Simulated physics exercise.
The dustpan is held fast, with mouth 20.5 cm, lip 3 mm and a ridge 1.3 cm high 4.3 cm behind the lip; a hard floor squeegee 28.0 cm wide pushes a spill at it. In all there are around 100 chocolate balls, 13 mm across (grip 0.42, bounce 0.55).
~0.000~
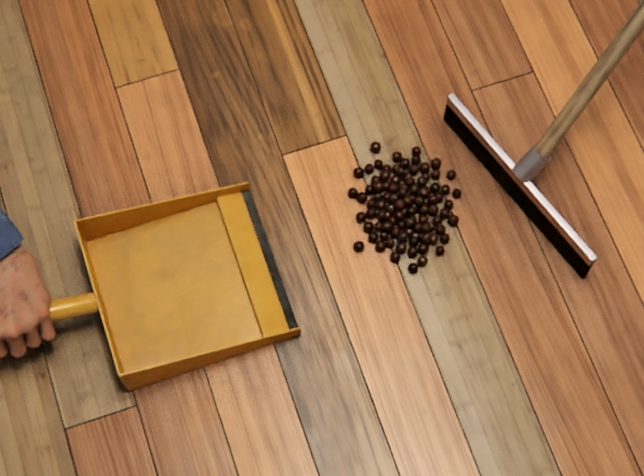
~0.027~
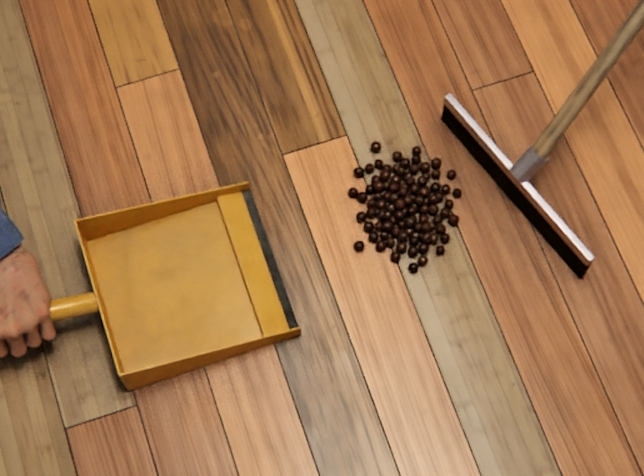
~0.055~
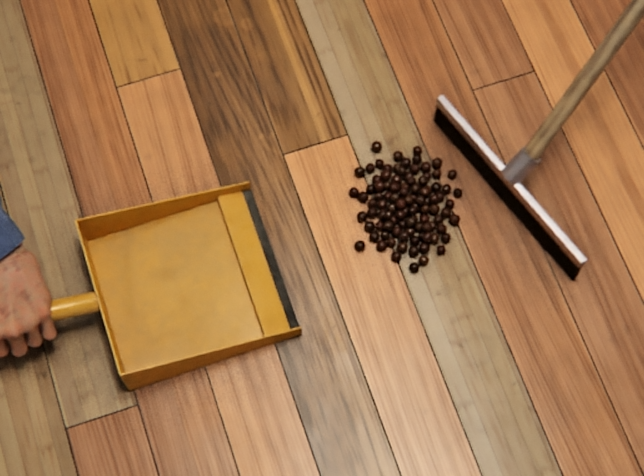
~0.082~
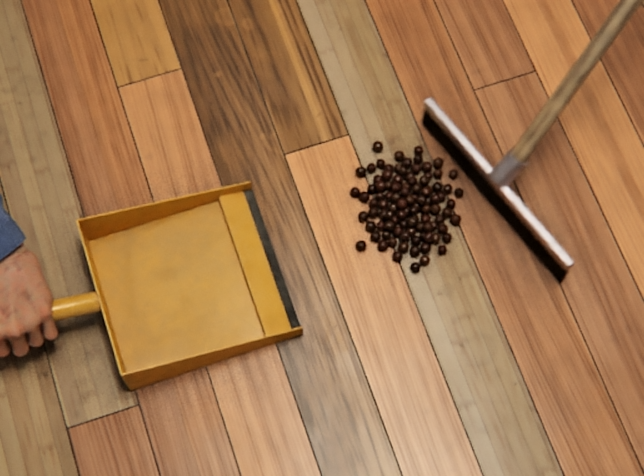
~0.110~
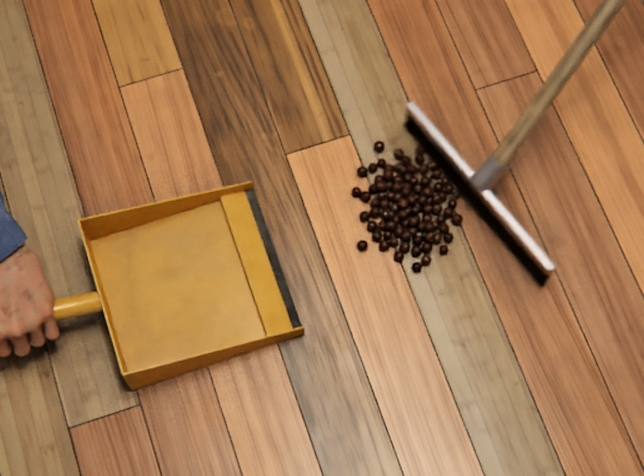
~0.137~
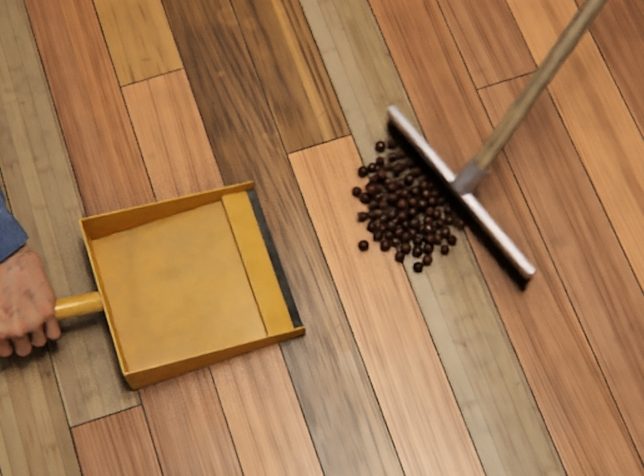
Squeegee with a wooden handle sliding left across a wood floor into a pile of dark balls, a hand holding a yellow dustpan still.
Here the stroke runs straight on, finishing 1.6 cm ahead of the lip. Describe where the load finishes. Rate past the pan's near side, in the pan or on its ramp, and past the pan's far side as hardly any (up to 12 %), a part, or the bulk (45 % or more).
Near side: A part, pan: A part, far side: Hardly any.
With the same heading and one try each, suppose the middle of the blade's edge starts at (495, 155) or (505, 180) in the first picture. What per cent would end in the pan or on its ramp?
Some 30 and 30 per cent.
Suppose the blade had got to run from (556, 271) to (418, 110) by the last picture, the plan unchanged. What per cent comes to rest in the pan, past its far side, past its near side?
The pan gets 20, the far side 5 and the near side 15.
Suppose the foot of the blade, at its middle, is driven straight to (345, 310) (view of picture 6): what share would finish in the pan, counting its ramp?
About 30 %.
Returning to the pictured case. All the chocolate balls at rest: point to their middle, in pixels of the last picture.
Roughly pixel (277, 261).
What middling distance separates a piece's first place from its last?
20 cm or thereabouts.
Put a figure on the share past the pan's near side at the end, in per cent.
Around 15 in a hundred finish there.
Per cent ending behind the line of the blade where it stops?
Something like 0 per cent, roughly.
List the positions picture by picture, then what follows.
Blade from (591, 260) to (451, 101), moved 0.0 cm, 0 of the pieces shifted so far; middle of the pieces at (408, 201); pan at (176, 292), in the first picture.
Blade from (588, 261) to (448, 101), moved 0.4 cm, 0 of the pieces shifted so far; middle of the pieces at (408, 200), in the second picture.
Blade from (580, 262) to (441, 103), moved 1.5 cm, 0 of the pieces shifted so far; middle of the pieces at (409, 200), in the third picture.
Blade from (567, 265) to (428, 105), moved 3.3 cm, 0 of the pieces shifted so far; middle of the pieces at (410, 200), in the fourth picture.
Blade from (549, 270) to (411, 109), moved 5.8 cm, 6 of the pieces shifted so far; middle of the pieces at (411, 200), in the fifth picture.
Blade from (529, 274) to (392, 113), moved 8.4 cm, 65 of the pieces shifted so far; middle of the pieces at (402, 213); pan at (181, 291). The blade's pace is about 0.97 m/s, heading 6 degrees away from the viewer's side, in the sixth picture.
After 0.24 s, middle of the blade 14 cm from the lip; 0 % over the lip, far side 5 %, near side 5 %.
After 0.31 s, middle of the blade 8 cm from the lip; 0 % over the lip, far side 5 %, near side 10 %.
Then, at 0.52 s, middle of the blade 6 cm from the lip; 35 % over the lip, far side 5 %, near side 15 %.
By 1.6 s all is still; near side 15 %, pan 35 %, far side 5 %, in front of the lip or behind the blade 45 %.
